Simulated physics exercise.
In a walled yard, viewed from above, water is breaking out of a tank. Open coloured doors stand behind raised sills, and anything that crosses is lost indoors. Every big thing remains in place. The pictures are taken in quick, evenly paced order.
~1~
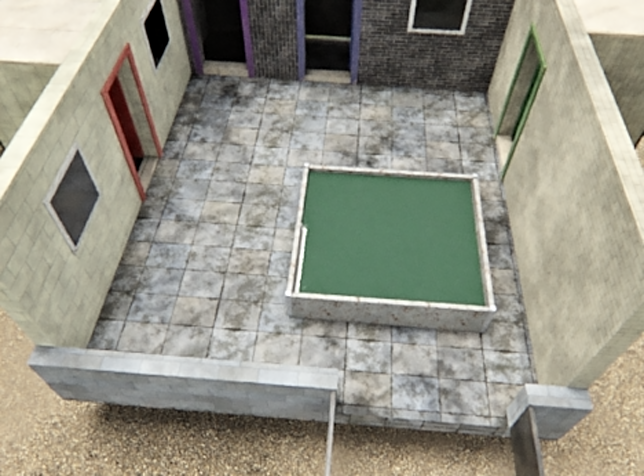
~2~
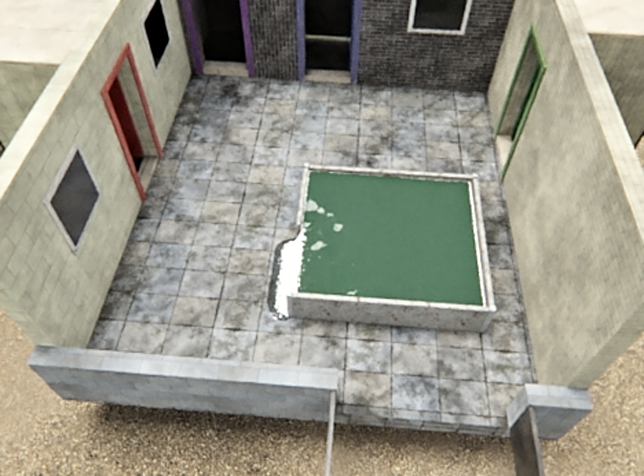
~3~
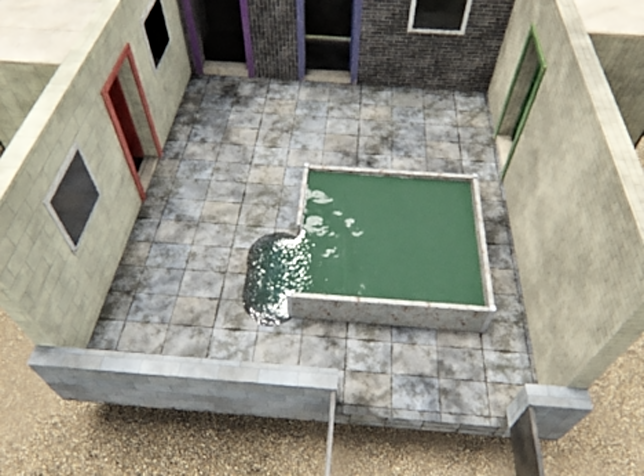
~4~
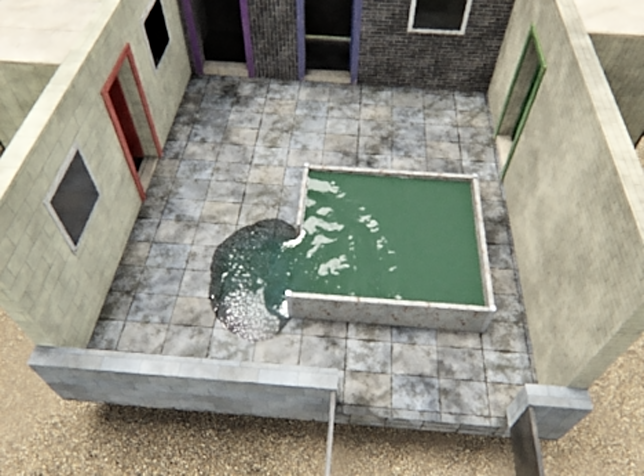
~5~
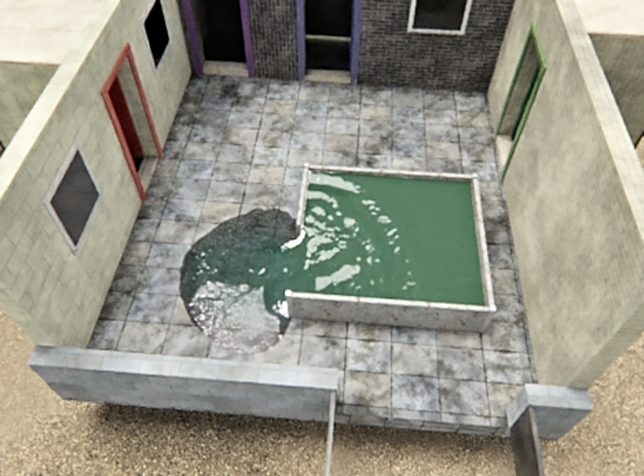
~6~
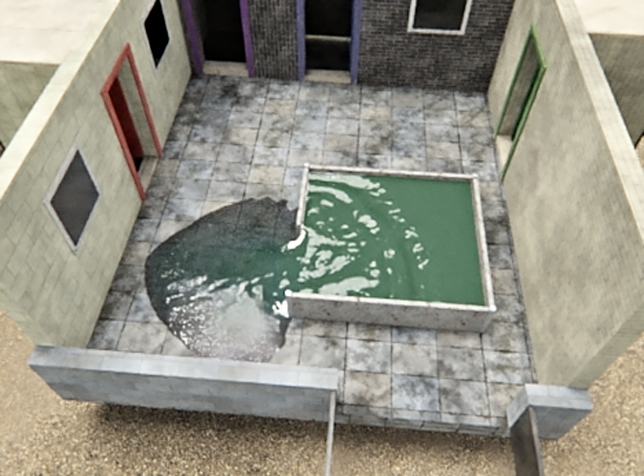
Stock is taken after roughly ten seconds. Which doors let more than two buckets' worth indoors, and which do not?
The purple door does not; the red door lets more through; the blue door does not; the green door does not.
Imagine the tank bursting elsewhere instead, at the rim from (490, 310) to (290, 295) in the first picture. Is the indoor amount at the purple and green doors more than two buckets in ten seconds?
The purple door remains below and the green door remains below.
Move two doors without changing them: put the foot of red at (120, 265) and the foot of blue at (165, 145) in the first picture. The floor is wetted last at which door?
It would be the green one, I think.
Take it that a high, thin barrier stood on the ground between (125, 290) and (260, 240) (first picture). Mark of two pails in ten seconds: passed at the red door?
As it turns out, the red door is spared.
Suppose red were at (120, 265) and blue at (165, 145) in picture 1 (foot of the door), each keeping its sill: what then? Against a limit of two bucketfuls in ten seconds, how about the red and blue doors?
Taking them in turn, the red door crosses the limit and the blue door remains below the limit.
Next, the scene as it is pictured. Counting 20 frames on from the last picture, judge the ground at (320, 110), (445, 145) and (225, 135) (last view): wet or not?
The three points read clear, clear and soaked through.
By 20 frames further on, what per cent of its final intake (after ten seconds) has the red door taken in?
Near 25 in a hundred.
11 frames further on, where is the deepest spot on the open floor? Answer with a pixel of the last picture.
At about (93, 333).
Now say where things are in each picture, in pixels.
Still water in the open tank at (389, 234), in the first picture.
Water pours out at (297, 274) and has run to (288, 243), in the second picture.
The front is at (255, 251), out from the gap at (297, 274), in the third picture.
The front is at (222, 251), out from the gap at (297, 274), in the fourth picture.
Water pours out at (297, 275) and has run to (193, 252), in the fifth picture.
Water pours out at (297, 274) and has run to (155, 256), in the sixth picture.
A moment on, water covers 25 % of the floor; the purple door not reached, the red door not reached, the blue door not reached, the green door not reached.
Next, water covers 25 % of the floor; the purple door not reached, the red door under two buckets in, the blue door not reached, the green door not reached.
Then, water covers 40 % of the floor; the purple door not reached, the red door under two buckets in, the blue door not reached, the green door not reached.
Later, water covers 70 % of the floor; the purple door wet at the sill, nothing in, the red door over two buckets in, the blue door wet at the sill, nothing in, the green door not reached.
In the end, water covers 95 % of the floor; the purple door wet at the sill, nothing in, the red door over two buckets in, the blue door wet at the sill, nothing in, the green door wet at the sill, nothing in.
